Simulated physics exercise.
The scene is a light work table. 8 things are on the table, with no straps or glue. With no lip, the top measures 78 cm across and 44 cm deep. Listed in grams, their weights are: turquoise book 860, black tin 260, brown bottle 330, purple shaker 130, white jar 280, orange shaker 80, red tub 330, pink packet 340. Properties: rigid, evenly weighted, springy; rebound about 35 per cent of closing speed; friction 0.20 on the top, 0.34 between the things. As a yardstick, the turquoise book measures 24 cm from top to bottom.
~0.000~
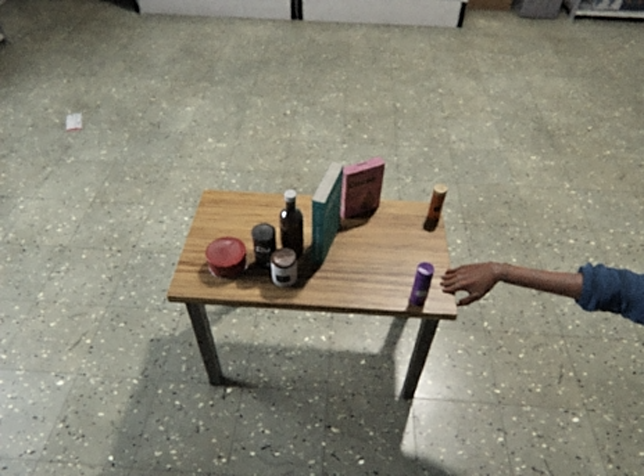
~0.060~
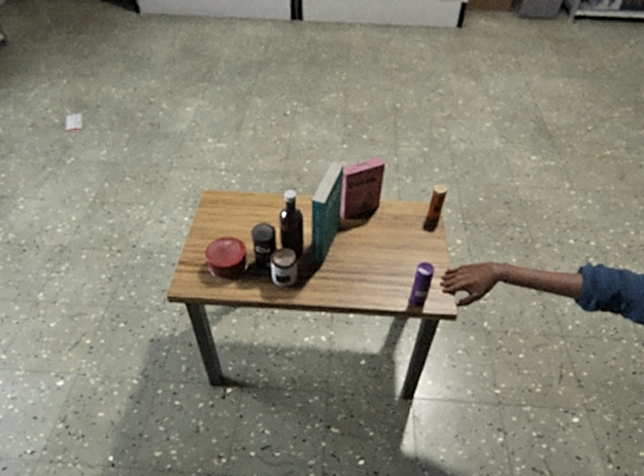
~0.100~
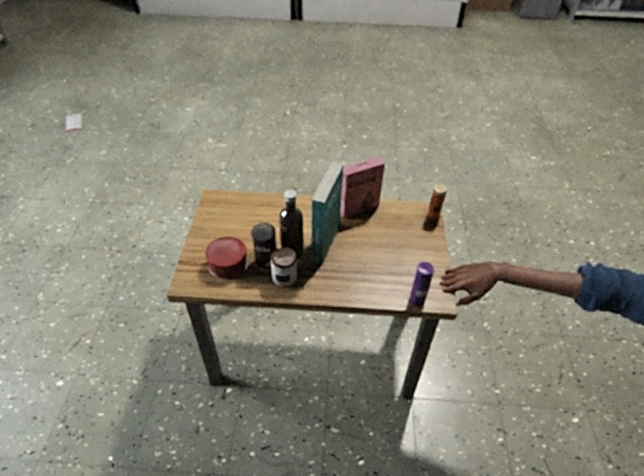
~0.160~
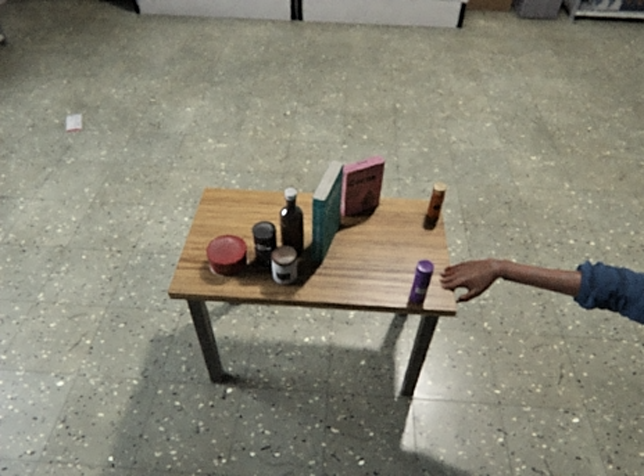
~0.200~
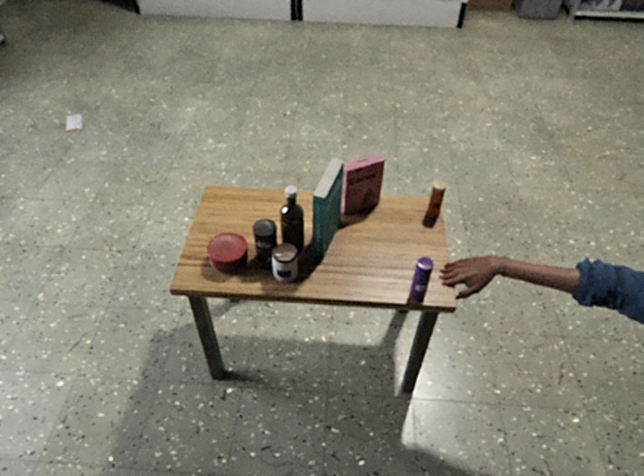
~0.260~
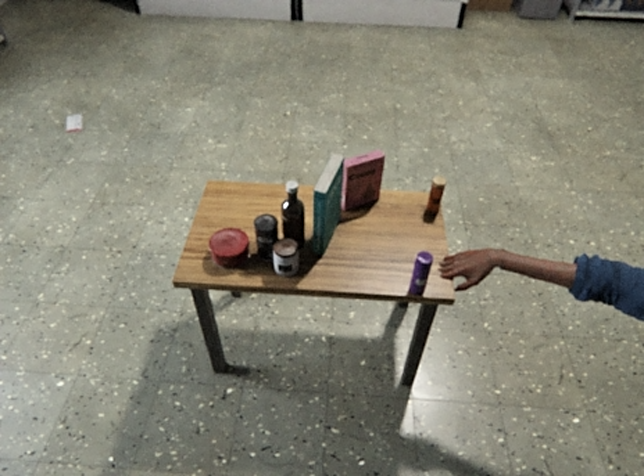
A hand at the right edge slowly moves a small cluttered table slightly backward.
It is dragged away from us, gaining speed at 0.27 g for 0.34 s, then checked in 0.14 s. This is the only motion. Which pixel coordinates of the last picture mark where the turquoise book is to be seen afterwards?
The turquoise book is to be seen near (332, 159) in pixels.
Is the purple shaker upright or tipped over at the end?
Here's what happens: The purple shaker comes down.
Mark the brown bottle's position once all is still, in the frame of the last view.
Look near (301, 167) and you'll find it.
After 0.46 s, table along by 20 cm; purple shaker now off the table; turquoise book slid 4 cm near (330, 180); pink packet slid 4 cm.
After 0.56 s, table along by 21 cm; purple shaker leaning 8°.
After 0.76 s, table along by 21 cm; turquoise book slid 4 cm near (332, 159); purple shaker leaning 59°; pink packet slid 5 cm.
At rest (1.3 s), tipped over on the table, purple shaker; the other 7 in place, give or take 5 cm. Seen from the same camera at the end, turquoise book near (332, 159).
